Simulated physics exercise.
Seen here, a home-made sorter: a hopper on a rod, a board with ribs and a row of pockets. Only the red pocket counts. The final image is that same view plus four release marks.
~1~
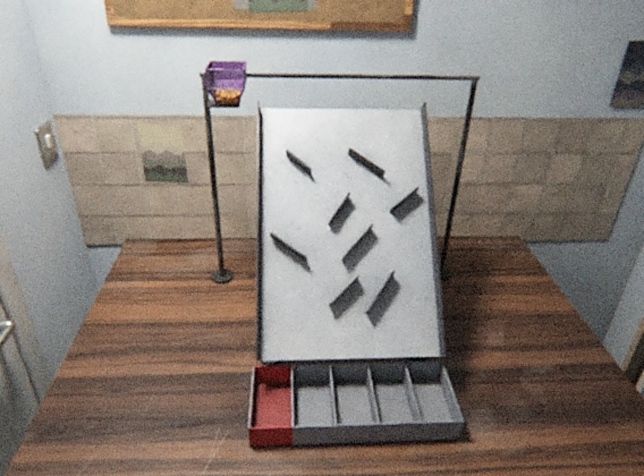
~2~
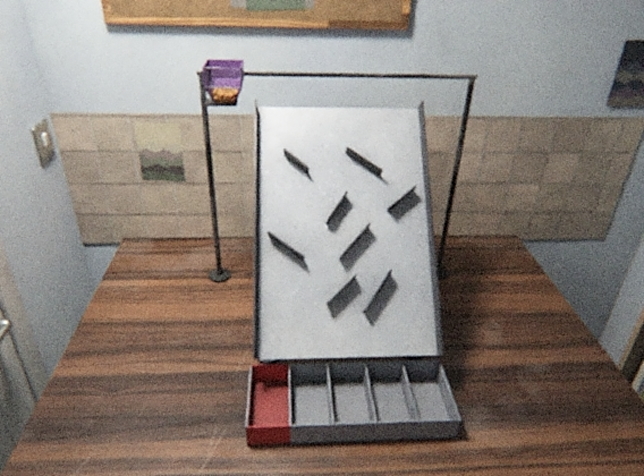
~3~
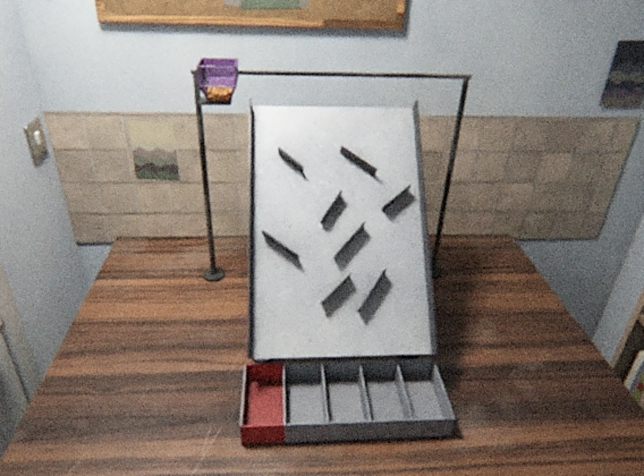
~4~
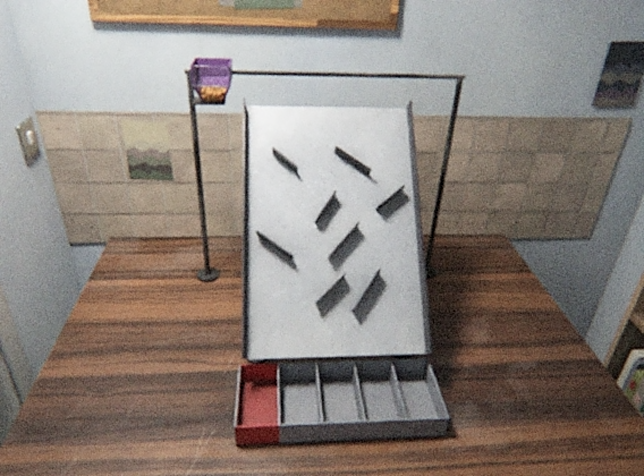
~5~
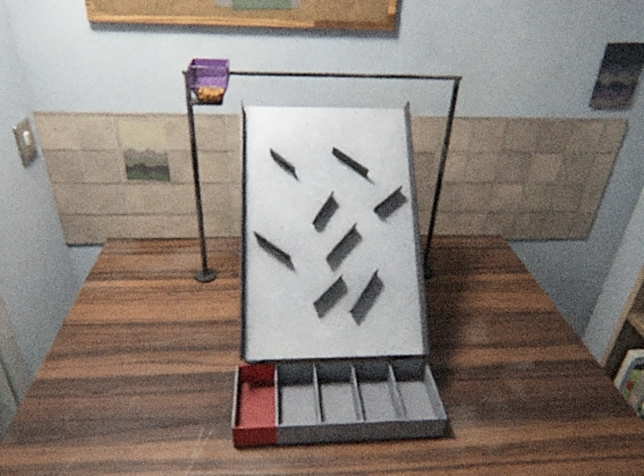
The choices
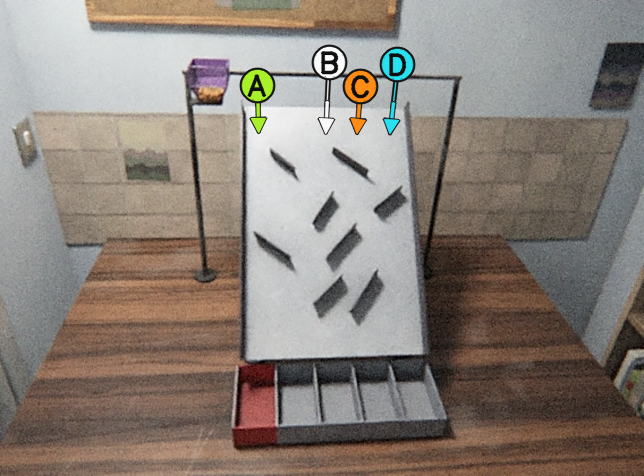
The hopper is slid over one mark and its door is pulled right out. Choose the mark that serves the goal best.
A beats the others.
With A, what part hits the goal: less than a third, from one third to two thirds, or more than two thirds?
From one third to two thirds.
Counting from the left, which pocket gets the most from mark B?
It is the second one.
On the marked copy, mark A meets the board at (258, 127); mark B meets the board at (326, 128); mark C meets the board at (357, 128); mark D meets the board at (390, 128).
If A is chosen, about half in the red pocket, about half in other pockets.
If B is chosen, a small part in the red pocket, most in other pockets, a small part held on the board, a stray few outside the box.
If C is chosen, a stray few in the red pocket, most in other pockets, about a quarter held on the board.
If D is chosen, a small part in the red pocket, most in other pockets, a stray few outside the box.
